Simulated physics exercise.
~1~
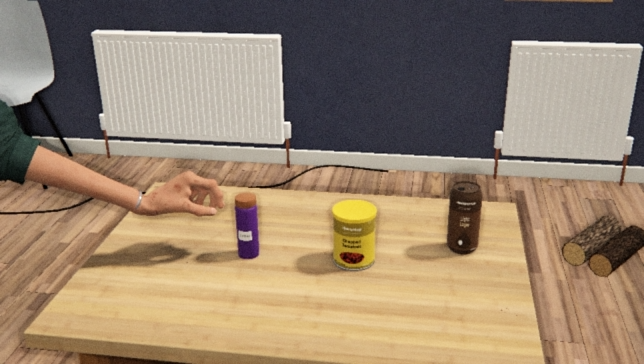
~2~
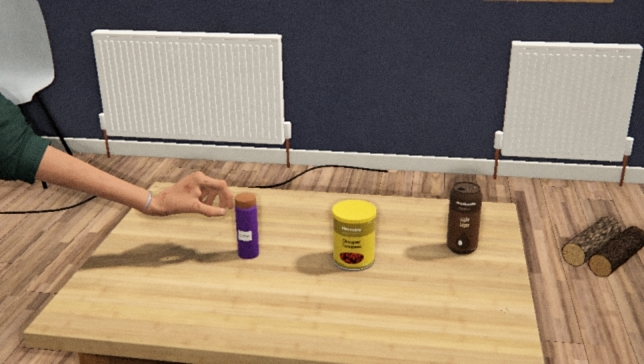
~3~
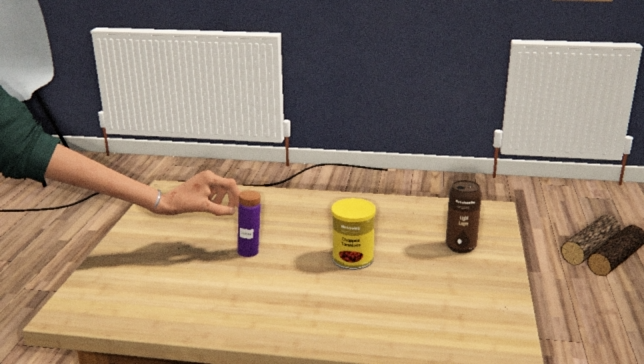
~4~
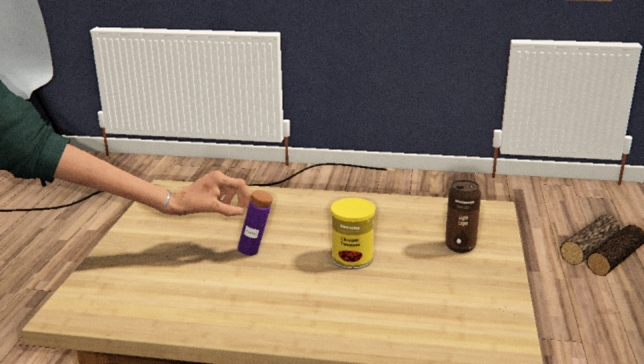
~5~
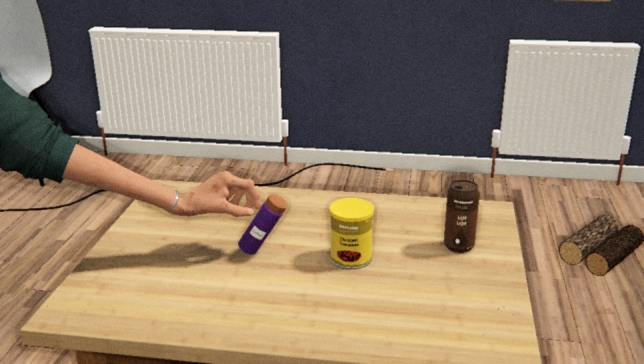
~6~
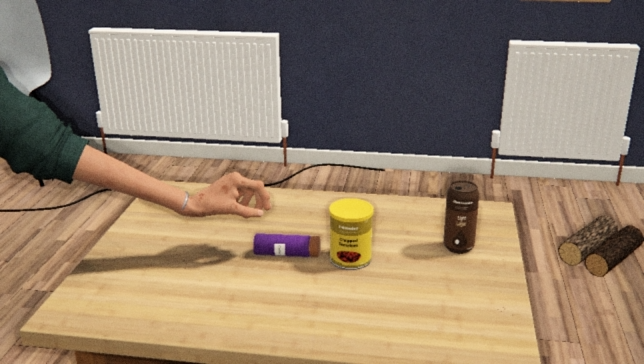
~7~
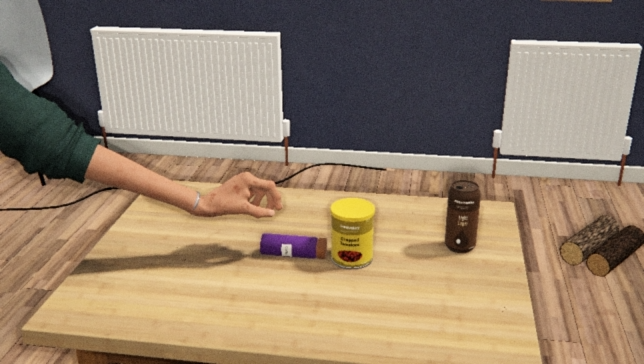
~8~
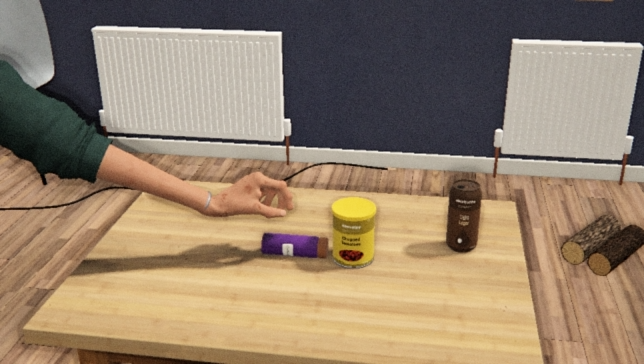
On a wooden table in front of two white radiators, a hand pushed the top of a purple shaker until it leaned right and toppled, ending on its side near a yellow tin, while the tin and a brown can stayed standing.
